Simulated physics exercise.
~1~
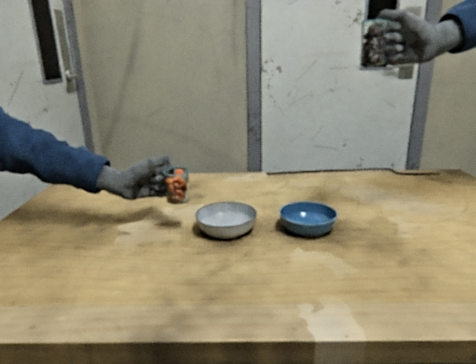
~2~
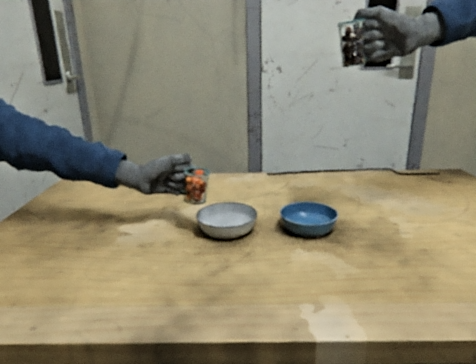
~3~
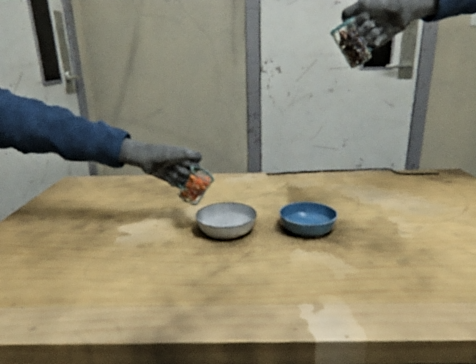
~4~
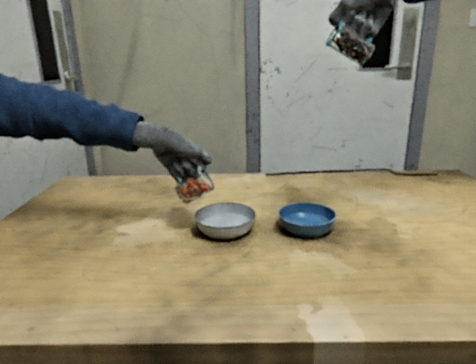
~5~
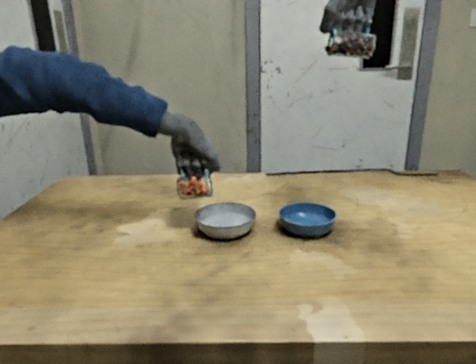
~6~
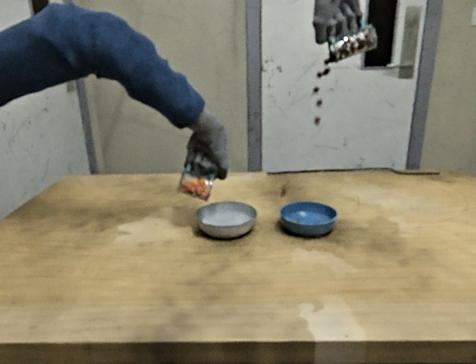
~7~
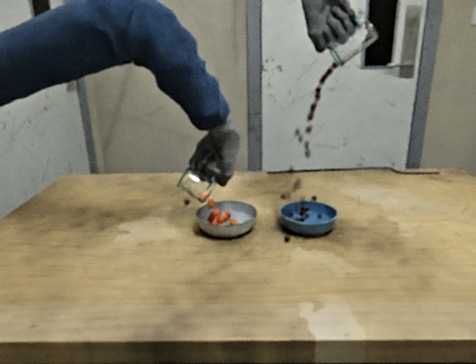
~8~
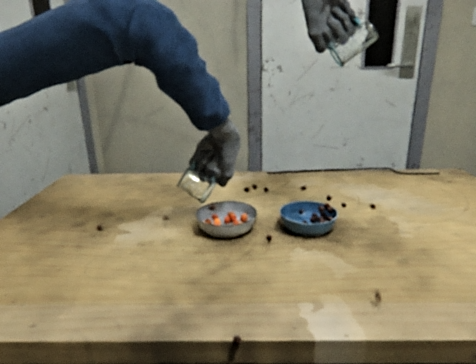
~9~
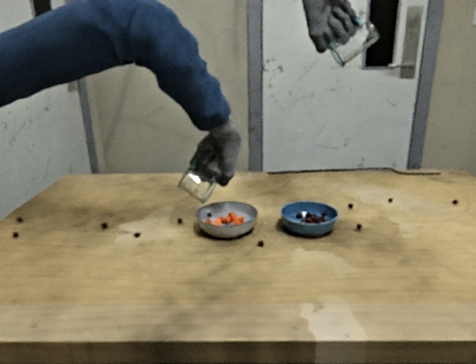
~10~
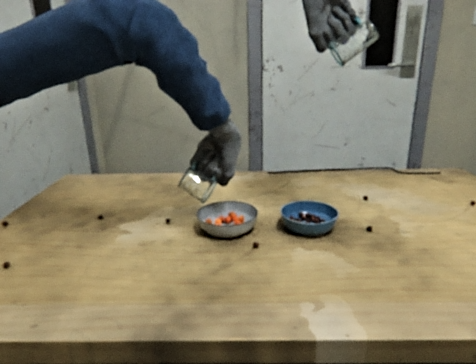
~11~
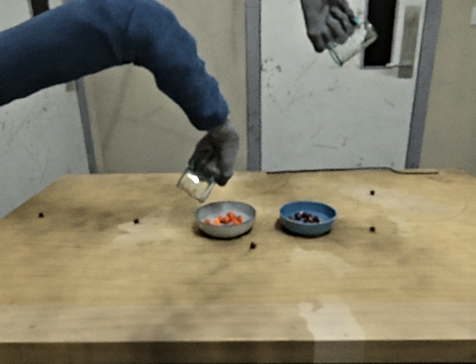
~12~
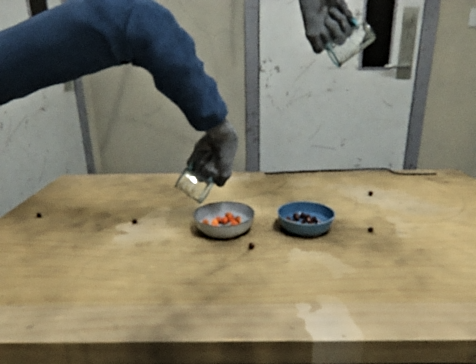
Two gray-gloved hands in blue sleeves hold clear cups over a wooden table, seen from the front by a slightly swaying camera, with pale doors behind. A gray dish sits left of a blue one. The left hand brings its cup of orange pieces low over the gray dish, while the right holds dark pieces high above the blue. Both cups tip until they empty. The orange pieces drop neatly into the gray dish, but the dark ones fall in a long stream, some bouncing across the table. Finally, all the orange pieces rest in their dish, while several dark ones lie scattered outside theirs.
